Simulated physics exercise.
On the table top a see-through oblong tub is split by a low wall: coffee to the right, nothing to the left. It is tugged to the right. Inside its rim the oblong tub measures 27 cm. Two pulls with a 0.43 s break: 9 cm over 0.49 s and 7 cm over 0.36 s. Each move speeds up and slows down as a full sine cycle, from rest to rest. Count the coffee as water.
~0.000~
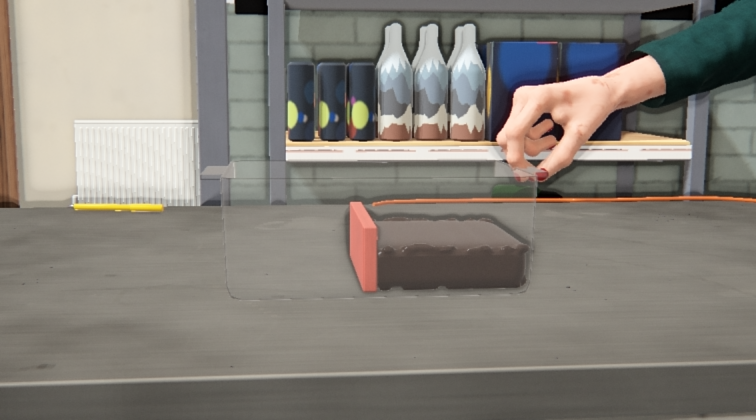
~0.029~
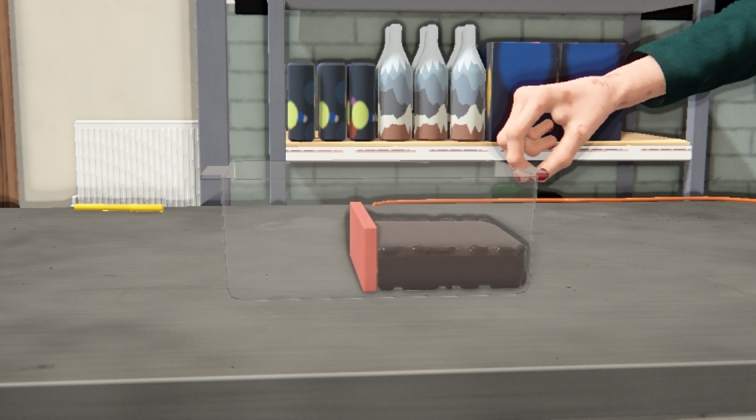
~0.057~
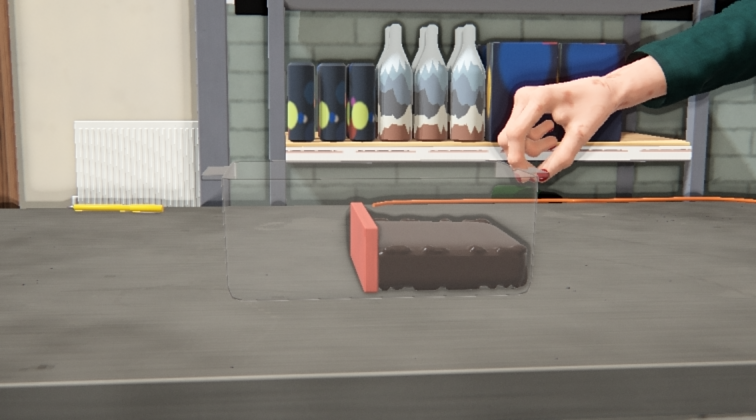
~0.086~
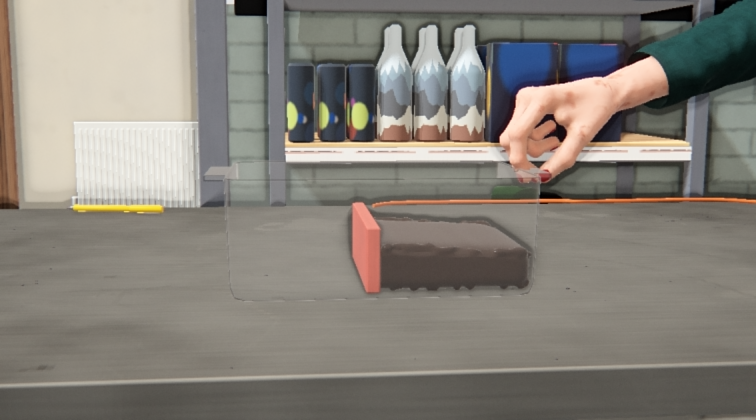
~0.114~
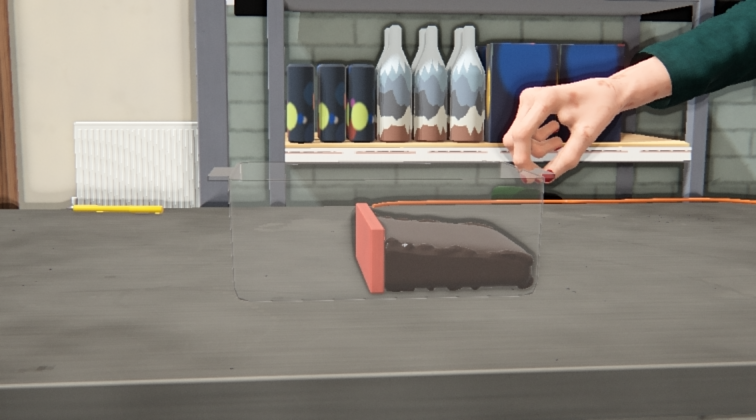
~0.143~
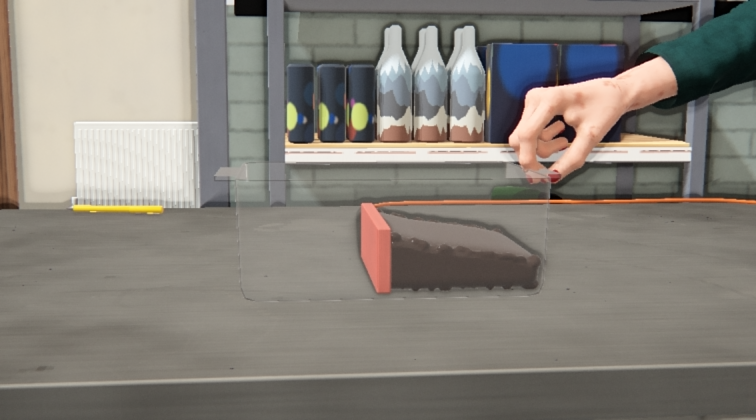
Dark liquid in a clear tub tilts up against a red divider as a hand pulls the tub slightly right.
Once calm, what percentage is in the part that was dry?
Close to 13 per cent.
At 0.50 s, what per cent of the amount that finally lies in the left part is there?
About 0 per cent.
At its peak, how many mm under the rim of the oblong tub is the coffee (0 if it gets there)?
About 5 mm.
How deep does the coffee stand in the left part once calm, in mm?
About 6 mm.
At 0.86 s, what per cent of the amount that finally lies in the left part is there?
Near 70 in a hundred.
After 0.50 s it has gone 9 cm; 0 per cent is on the left side and 0 is out of the oblong tub.
After 0.86 s it has gone 9 cm; 8 per cent is on the left side and 0 is out of the oblong tub.
After 1.21 s it has gone 16 cm; 8 per cent is on the left side and 1 is out of the oblong tub.
After 1.57 s it has gone 16 cm; 8 per cent is on the left side and 1 is out of the oblong tub.
In the end 13 per cent is on the left side and 1 is out of the oblong tub.
